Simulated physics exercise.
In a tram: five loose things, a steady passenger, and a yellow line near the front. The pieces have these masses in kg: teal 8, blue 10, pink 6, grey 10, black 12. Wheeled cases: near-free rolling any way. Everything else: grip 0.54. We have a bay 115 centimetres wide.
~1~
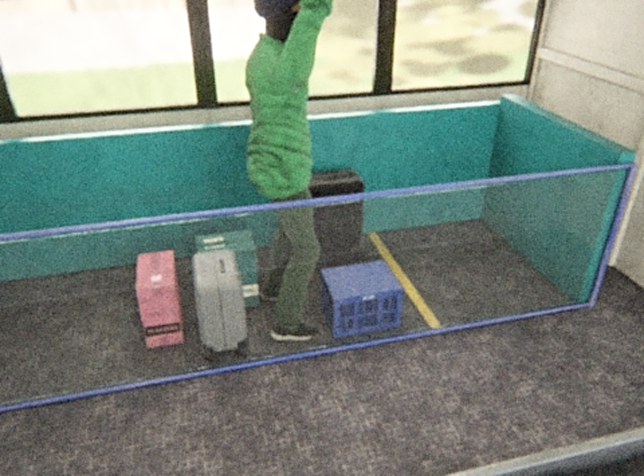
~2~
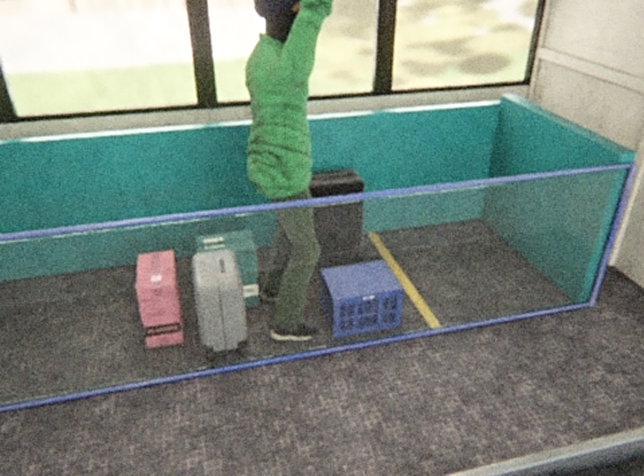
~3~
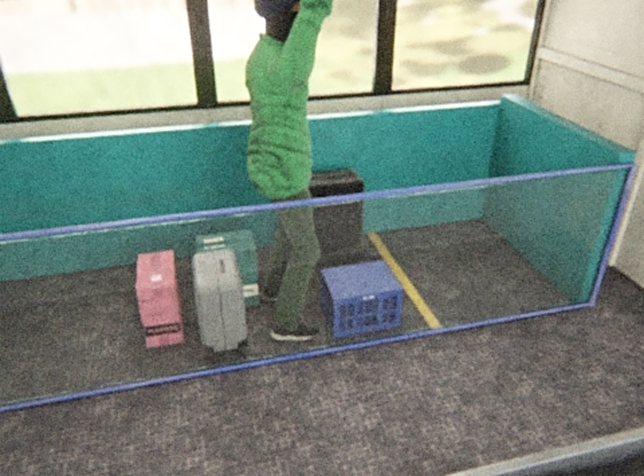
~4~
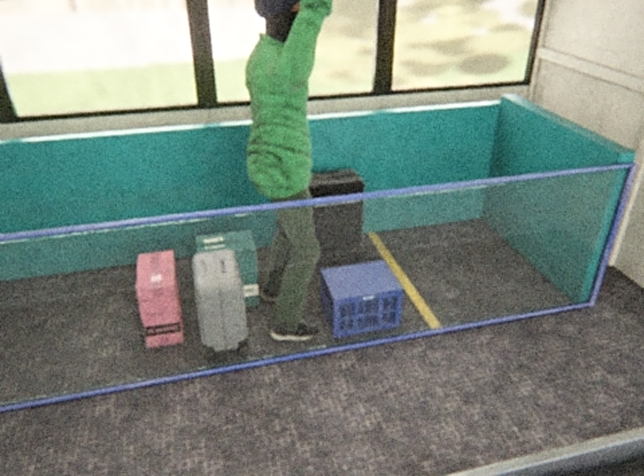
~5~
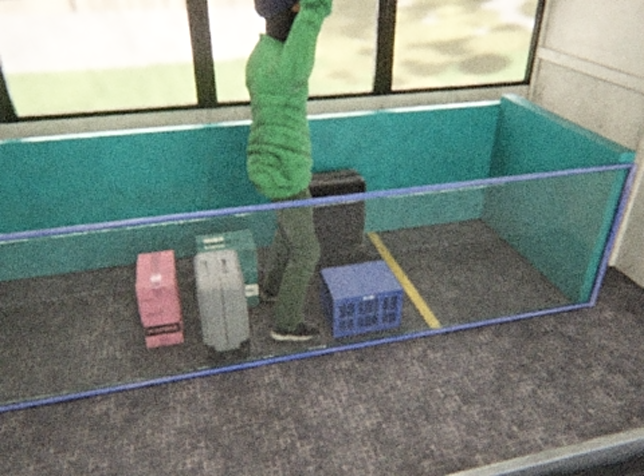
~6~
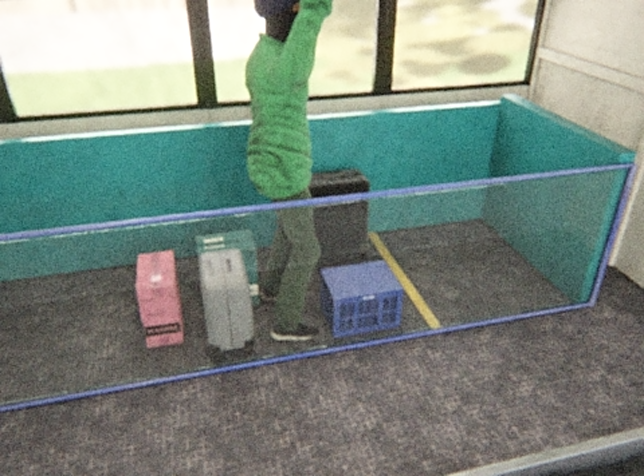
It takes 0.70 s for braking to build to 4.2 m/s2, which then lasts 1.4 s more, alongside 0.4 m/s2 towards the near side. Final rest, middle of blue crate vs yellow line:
Not past.
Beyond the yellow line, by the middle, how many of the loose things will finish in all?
Total tallied: 1.
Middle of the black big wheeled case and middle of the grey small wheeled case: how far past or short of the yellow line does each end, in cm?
The black big wheeled case ends 70 cm past, and the grey small wheeled case ends 90 cm short.
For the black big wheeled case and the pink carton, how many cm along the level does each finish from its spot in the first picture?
Moved: Black big wheeled case 110, pink carton 0.
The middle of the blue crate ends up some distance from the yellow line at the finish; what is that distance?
Roughly 40 cm short.
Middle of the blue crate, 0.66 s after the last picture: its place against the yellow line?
It sits around 40 cm short of the mark.
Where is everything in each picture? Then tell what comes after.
The first frame shows blue crate (360, 298), black big wheeled case (326, 218), pink carton (160, 298).
The second frame shows blue crate (360, 298), black big wheeled case (326, 218), pink carton (160, 298).
The third frame shows blue crate (360, 298), black big wheeled case (326, 218), pink carton (160, 298).
The fourth frame shows blue crate (360, 298), black big wheeled case (327, 218), pink carton (160, 298).
The fifth frame shows blue crate (360, 298), black big wheeled case (328, 217), pink carton (160, 298).
The sixth frame shows blue crate (360, 298), black big wheeled case (331, 217), pink carton (160, 298).
Then, 0.26 s after the last picture the blue crate is 39 cm short of the yellow line, tilted 0°, near (360, 298) in the last picture's view; the black big wheeled case 20 cm short of the yellow line, tilted 0°.
Then, 0.66 s after the last picture the blue crate is 39 cm short of the yellow line, tilted 0°, near (360, 298) in the last picture's view; the black big wheeled case 51 cm past the yellow line, tilted 0°.
Then, 1.16 s after the last picture the blue crate is 39 cm short of the yellow line, tilted 0°, near (360, 298) in the last picture's view; the black big wheeled case 67 cm past the yellow line, tilted 0°.
In the final state, teal pack stops short of the yellow line; blue crate stops short of the yellow line; pink carton stops short of the yellow line; grey small wheeled case stops short of the yellow line; black big wheeled case crosses the yellow line.
